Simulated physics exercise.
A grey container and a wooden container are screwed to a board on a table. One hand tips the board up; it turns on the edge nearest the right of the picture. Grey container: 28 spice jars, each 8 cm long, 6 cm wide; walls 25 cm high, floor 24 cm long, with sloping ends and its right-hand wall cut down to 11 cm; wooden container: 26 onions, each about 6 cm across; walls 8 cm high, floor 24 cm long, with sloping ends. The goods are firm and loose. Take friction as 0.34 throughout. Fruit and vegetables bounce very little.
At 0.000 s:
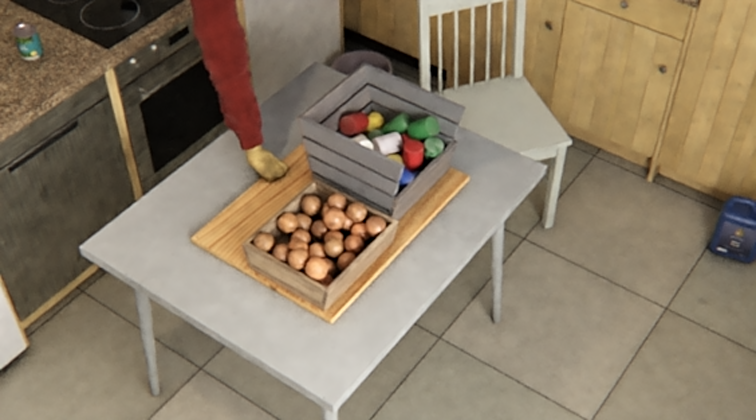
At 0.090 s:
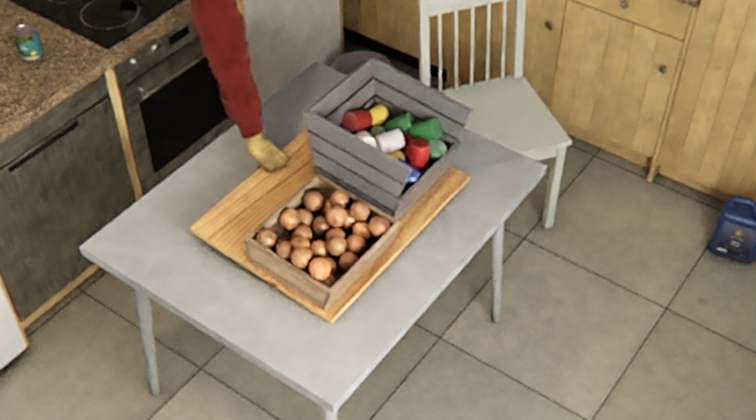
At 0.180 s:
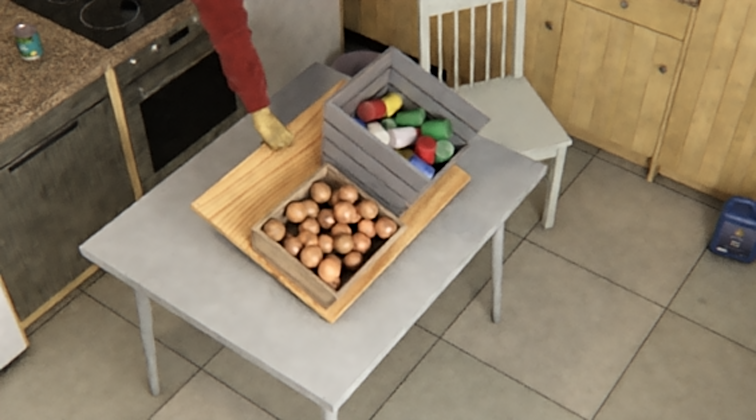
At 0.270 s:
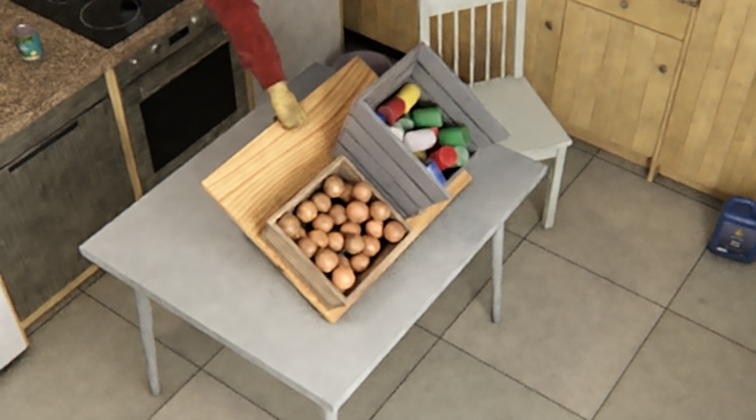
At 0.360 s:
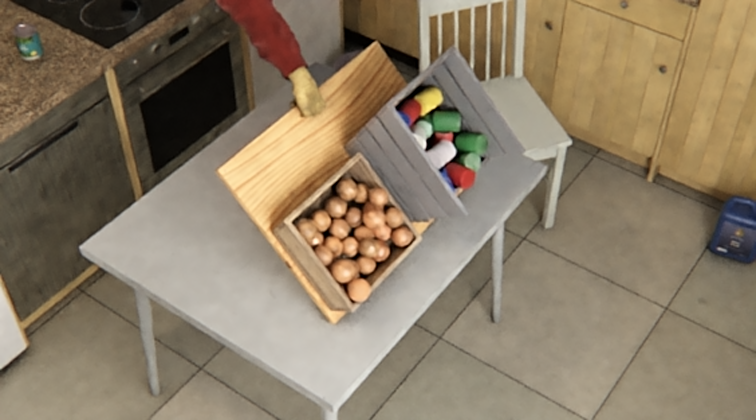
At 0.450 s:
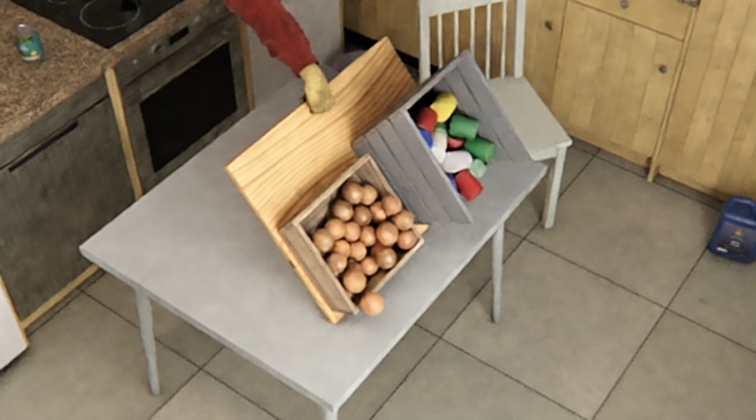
We see a hand in a yellow glove and red sleeve steadily raise one side of a wooden board on a table, tilting it steeply with its grey container of colourful jars and wooden container of round brown items.
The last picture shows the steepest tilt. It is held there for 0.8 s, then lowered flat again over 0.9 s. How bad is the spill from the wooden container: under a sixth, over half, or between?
It sheds a sixth to a half of them.
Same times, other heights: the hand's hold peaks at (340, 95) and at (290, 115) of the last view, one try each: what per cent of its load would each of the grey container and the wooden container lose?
Grey container 60 then 20, wooden container 50 then 0 per cent.
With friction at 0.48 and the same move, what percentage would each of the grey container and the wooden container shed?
Then grey container 30, wooden container 20 per cent.
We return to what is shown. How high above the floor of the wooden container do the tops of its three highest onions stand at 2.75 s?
About 9 cm.
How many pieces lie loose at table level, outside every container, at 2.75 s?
Some 1 pieces.
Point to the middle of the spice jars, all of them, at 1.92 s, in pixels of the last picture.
Around (414, 177).
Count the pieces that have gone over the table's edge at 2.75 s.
About 16.
After 0.82 s, tilt 50°; 4 of 28 out of the grey container and 4 of 26 out of the wooden container.
After 1.28 s, tilt 50°; 7 of 28 out of the grey container and 7 of 26 out of the wooden container.
After 1.92 s, tilt 8°; 9 of 28 out of the grey container and 7 of 26 out of the wooden container.
Outcome (at 2.75 s), 9 of 28 out of the grey container and 7 of 26 out of the wooden container. Asked share, 7 of 26, 27 per cent.
